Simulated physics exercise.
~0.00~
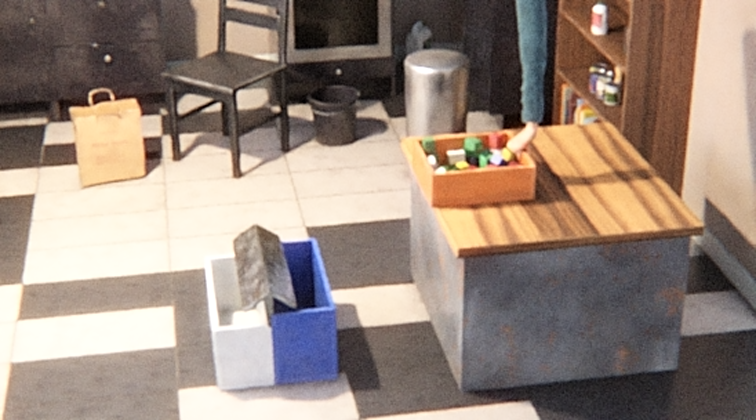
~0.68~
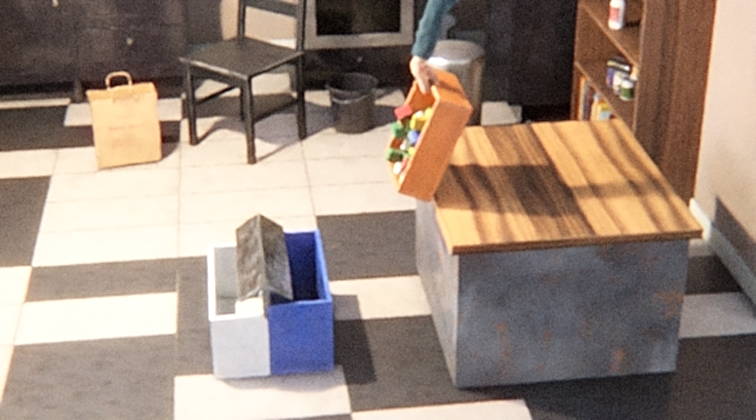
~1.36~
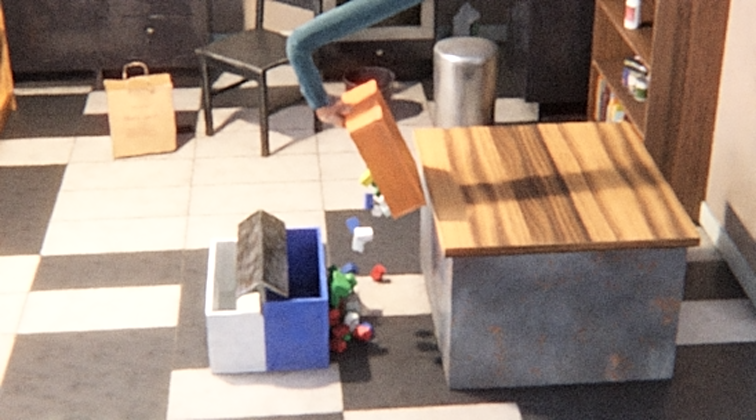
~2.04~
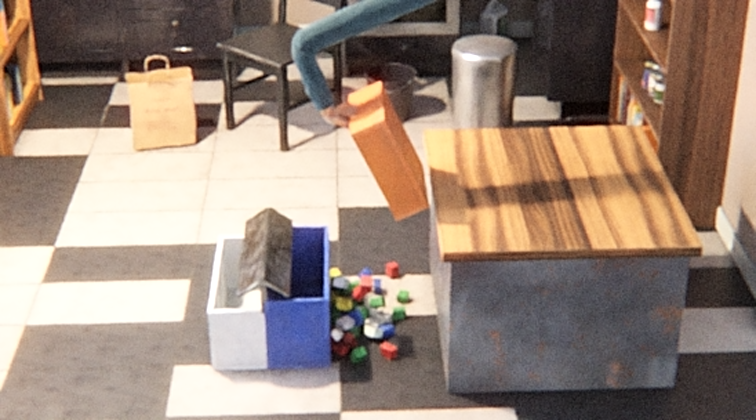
An orange crate full of colourful toy bricks sits on a wood-topped grey bench at the right of a room with a black and white tiled floor, seen from above as the view drifts slightly sideways. To the left stand a blue box and a white tote, with a dark roof-shaped splitter over their shared wall. A hand in a teal sleeve lifts the crate off the bench's left end and tips it steeply. The bricks tumble into the gap between the bench and the blue box. They end scattered on the floor beside the box, the crate still held tilted above.
